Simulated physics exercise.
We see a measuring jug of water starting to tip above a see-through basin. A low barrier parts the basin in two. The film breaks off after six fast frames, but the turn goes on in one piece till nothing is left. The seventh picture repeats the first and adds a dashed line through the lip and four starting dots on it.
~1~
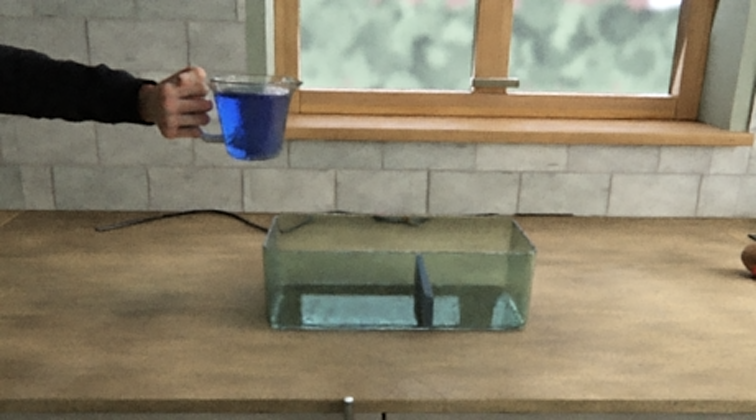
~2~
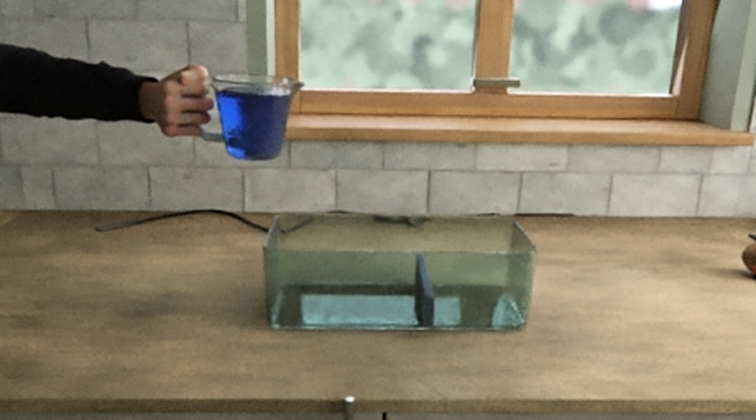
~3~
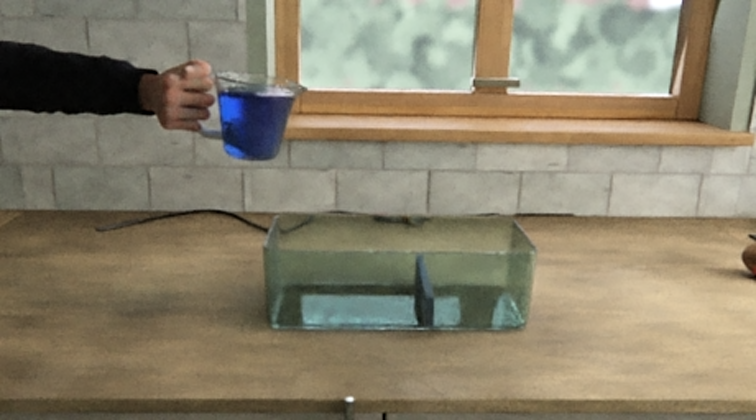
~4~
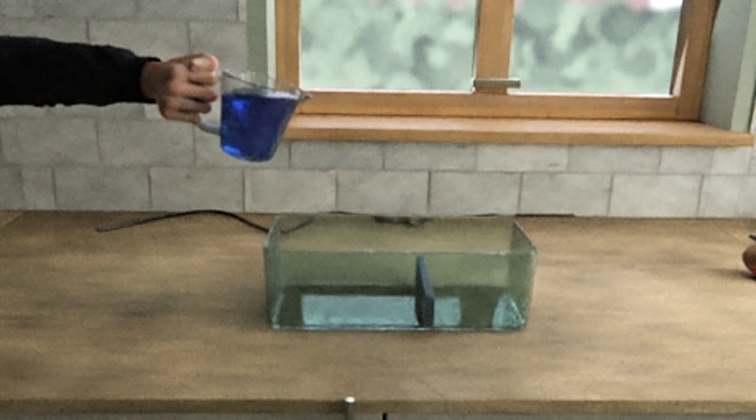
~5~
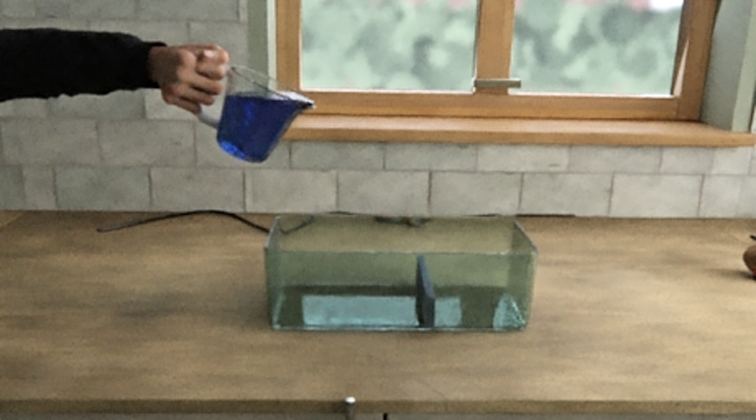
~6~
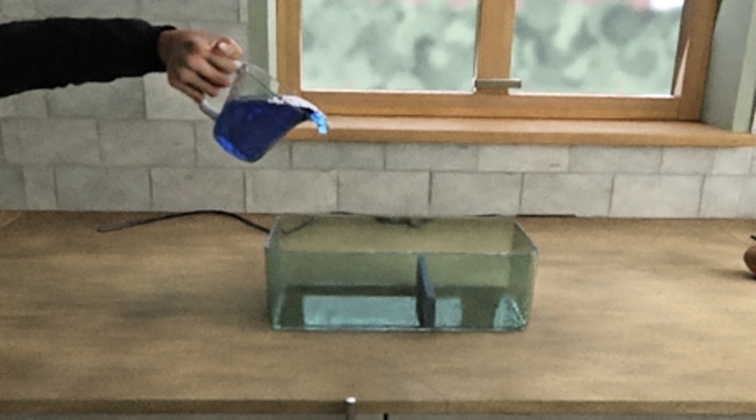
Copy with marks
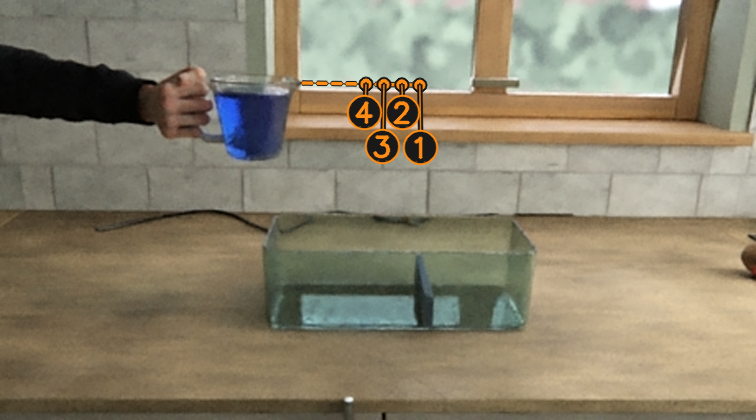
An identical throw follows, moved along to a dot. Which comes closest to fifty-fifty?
Best: 3.
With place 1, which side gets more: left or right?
The right side.
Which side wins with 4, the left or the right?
The left one.
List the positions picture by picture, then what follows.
Upright, lip at (303, 82); basin from (267, 325) to (527, 327); top of the wall at (424, 275); nothing has left yet.
Upright, lip at (304, 84); nothing has left yet.
Tipped about 6°, lip at (307, 88); nothing has left yet.
Tipped about 14°, lip at (311, 96); nothing has left yet.
Tipped about 24°, lip at (315, 107); water is over the lip, down to (315, 107).
Tipped about 36°, lip at (316, 120); water is over the lip, down to (323, 129).
On the marked copy, 1 at (419, 85); 2 at (401, 84); 3 at (383, 84); 4 at (366, 84).
If 1 is chosen, about 10 % ends left of the wall and 88 % right of it.
If 2 is chosen, about 24 % ends left of the wall and 75 % right of it.
If 3 is chosen, about 55 % ends left of the wall and 43 % right of it.
If 4 is chosen, about 84 % ends left of the wall and 13 % right of it; 4 % is lost outside.
